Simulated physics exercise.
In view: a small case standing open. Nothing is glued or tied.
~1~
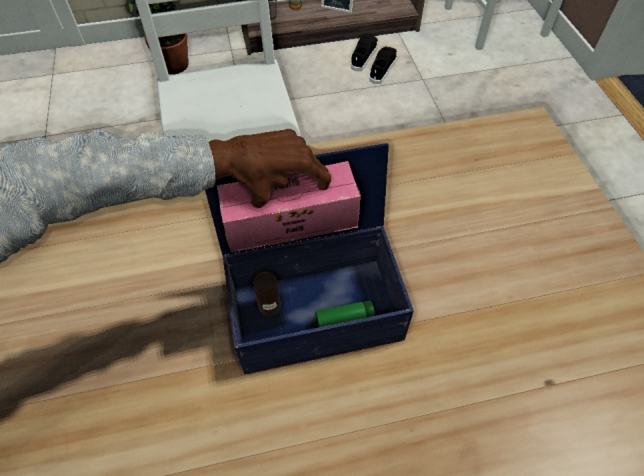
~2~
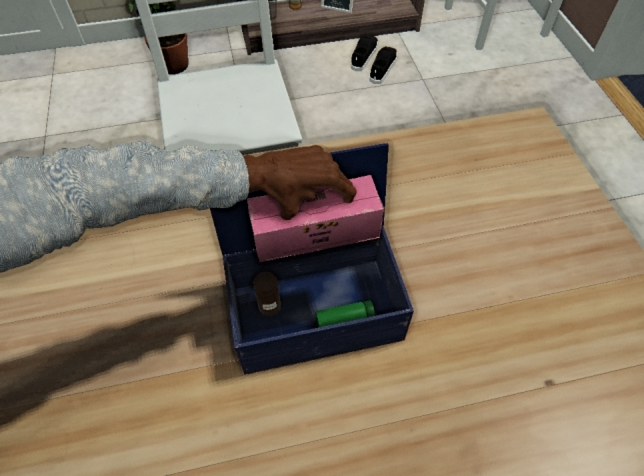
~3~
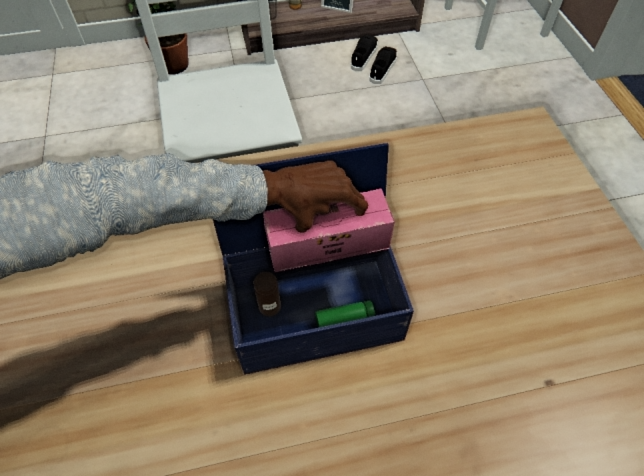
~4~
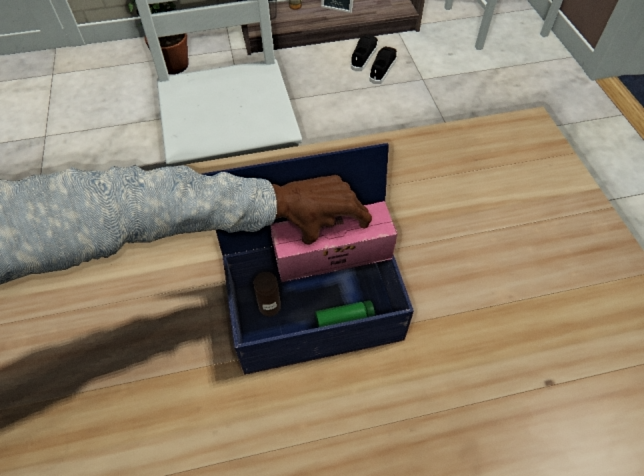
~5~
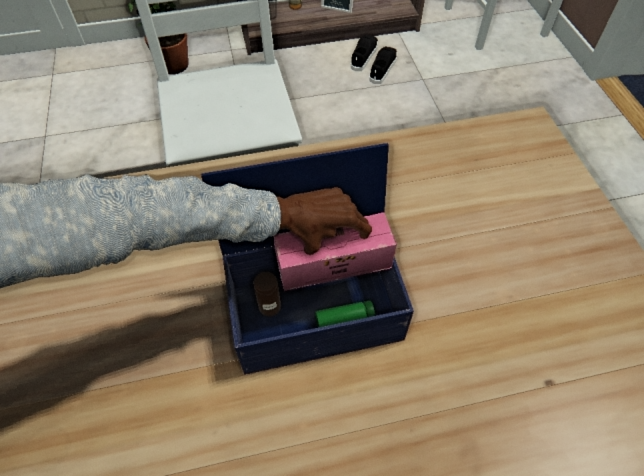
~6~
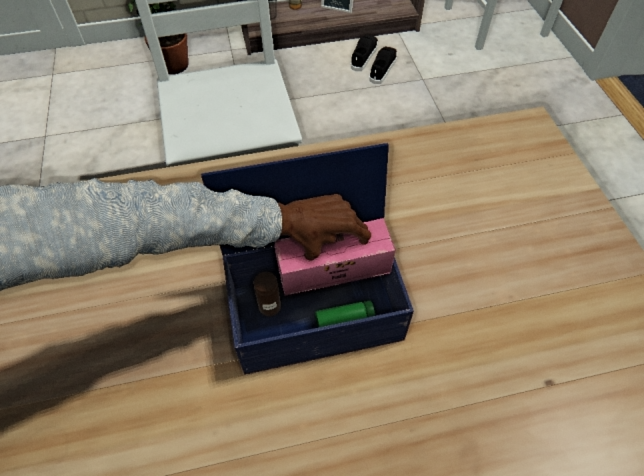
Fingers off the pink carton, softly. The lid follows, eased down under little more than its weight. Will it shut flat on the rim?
As it turns out, it closes.
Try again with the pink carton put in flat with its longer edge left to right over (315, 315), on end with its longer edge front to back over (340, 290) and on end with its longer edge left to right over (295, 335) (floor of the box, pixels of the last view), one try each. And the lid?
First try: It sits on the rim; second try: It will not close; third try: It is held up.
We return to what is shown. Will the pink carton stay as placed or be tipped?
The pink carton keeps its pose.
Then, 0.90 s past the last view, lid starting down; pink carton displaced a little near (333, 285).
Then, 1.60 s past the last view, lid 57° above the rim; pink carton displaced a little near (333, 285).
Then, 2.00 s past the last view, lid 12° above the rim; pink carton displaced a little near (333, 285).
Finally, lid shut; moved from the start, pink carton; the other 2 still in place. Final places as the last picture's camera would see them, pink carton near (333, 285).
